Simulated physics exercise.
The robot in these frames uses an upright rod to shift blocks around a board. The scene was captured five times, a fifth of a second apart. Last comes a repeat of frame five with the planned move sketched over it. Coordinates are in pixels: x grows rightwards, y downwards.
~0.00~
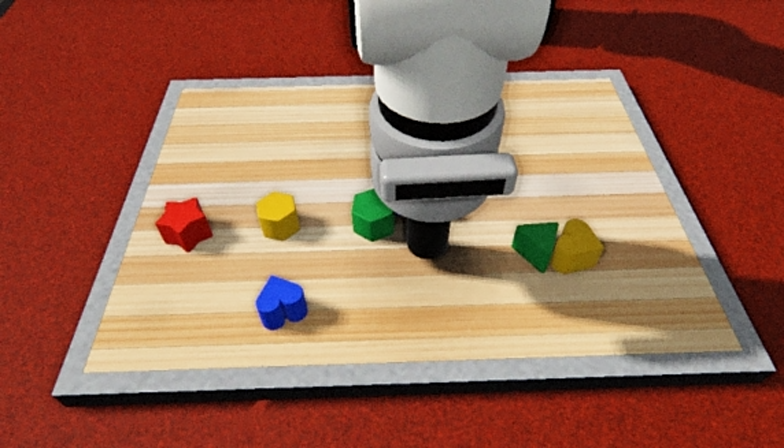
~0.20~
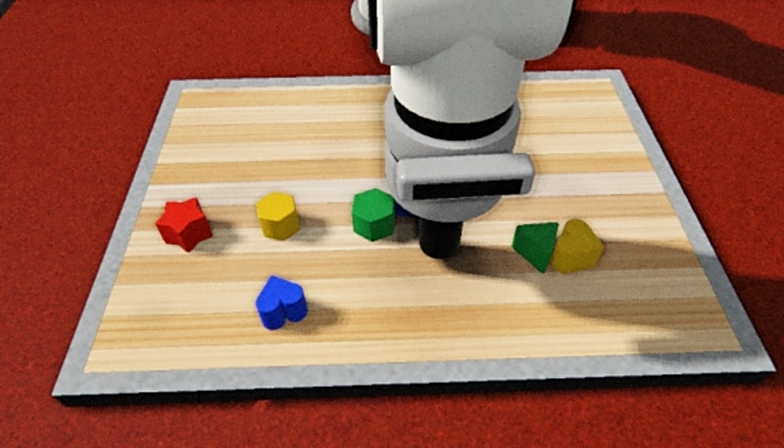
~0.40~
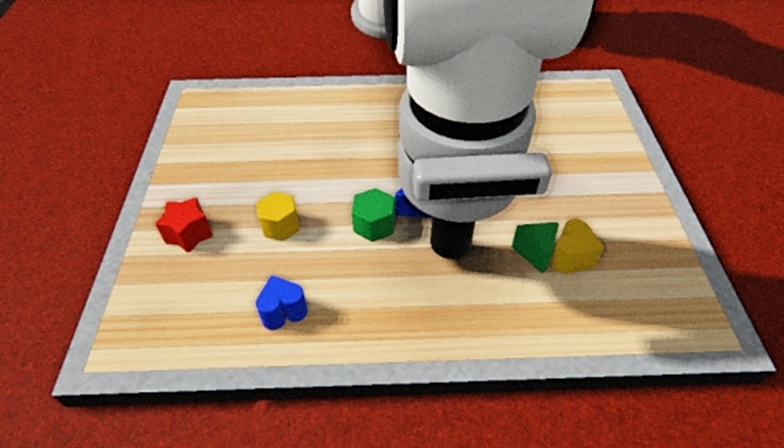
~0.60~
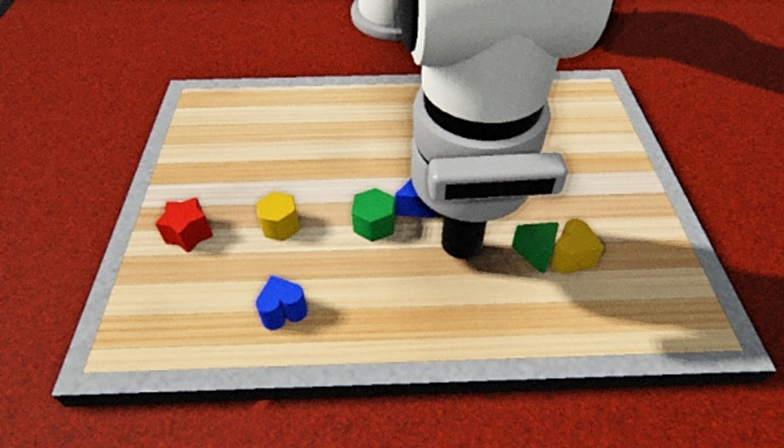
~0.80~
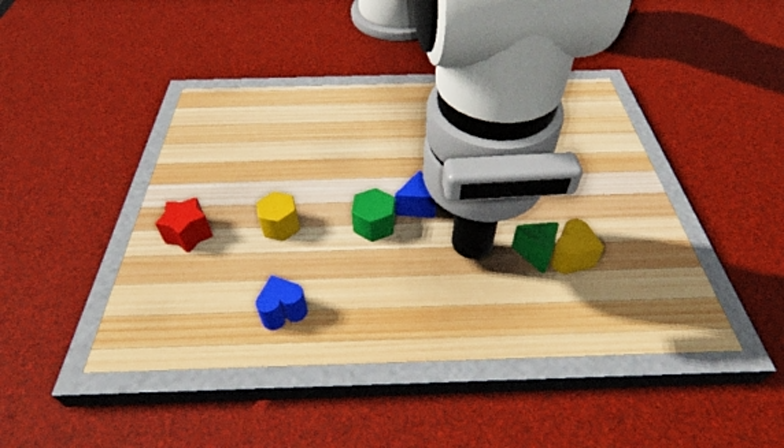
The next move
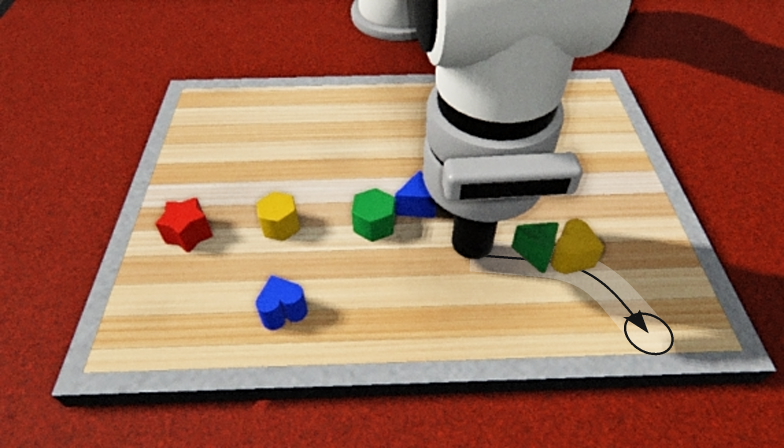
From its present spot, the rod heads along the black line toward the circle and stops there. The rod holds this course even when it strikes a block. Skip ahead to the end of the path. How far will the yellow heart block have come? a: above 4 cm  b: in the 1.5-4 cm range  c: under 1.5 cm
My pick is a.
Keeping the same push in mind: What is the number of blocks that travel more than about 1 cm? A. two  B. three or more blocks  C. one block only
The one that fits is A, two.
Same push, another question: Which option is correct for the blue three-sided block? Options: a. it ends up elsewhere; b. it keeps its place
b (it keeps its place)
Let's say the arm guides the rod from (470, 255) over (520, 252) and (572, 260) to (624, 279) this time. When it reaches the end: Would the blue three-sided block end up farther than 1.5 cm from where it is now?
No, it doesn't check out.
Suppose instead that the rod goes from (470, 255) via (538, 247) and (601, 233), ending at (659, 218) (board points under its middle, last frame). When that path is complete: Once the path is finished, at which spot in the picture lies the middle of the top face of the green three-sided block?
Near (693, 221).
Path on the board, from (470, 255) by way of (535, 260) and (600, 281) to (649, 333).
What follows on the original path. One third of the way, rod at (539, 249); green three-sided block at (573, 230), turned 15° clockwise; yellow heart block at (607, 240).
Two thirds of the way, rod at (605, 271); green three-sided block at (611, 229); yellow heart block at (646, 243).
At the end, rod at (655, 324); blue three-sided block in place; green three-sided block at (611, 229); yellow heart block at (646, 243).
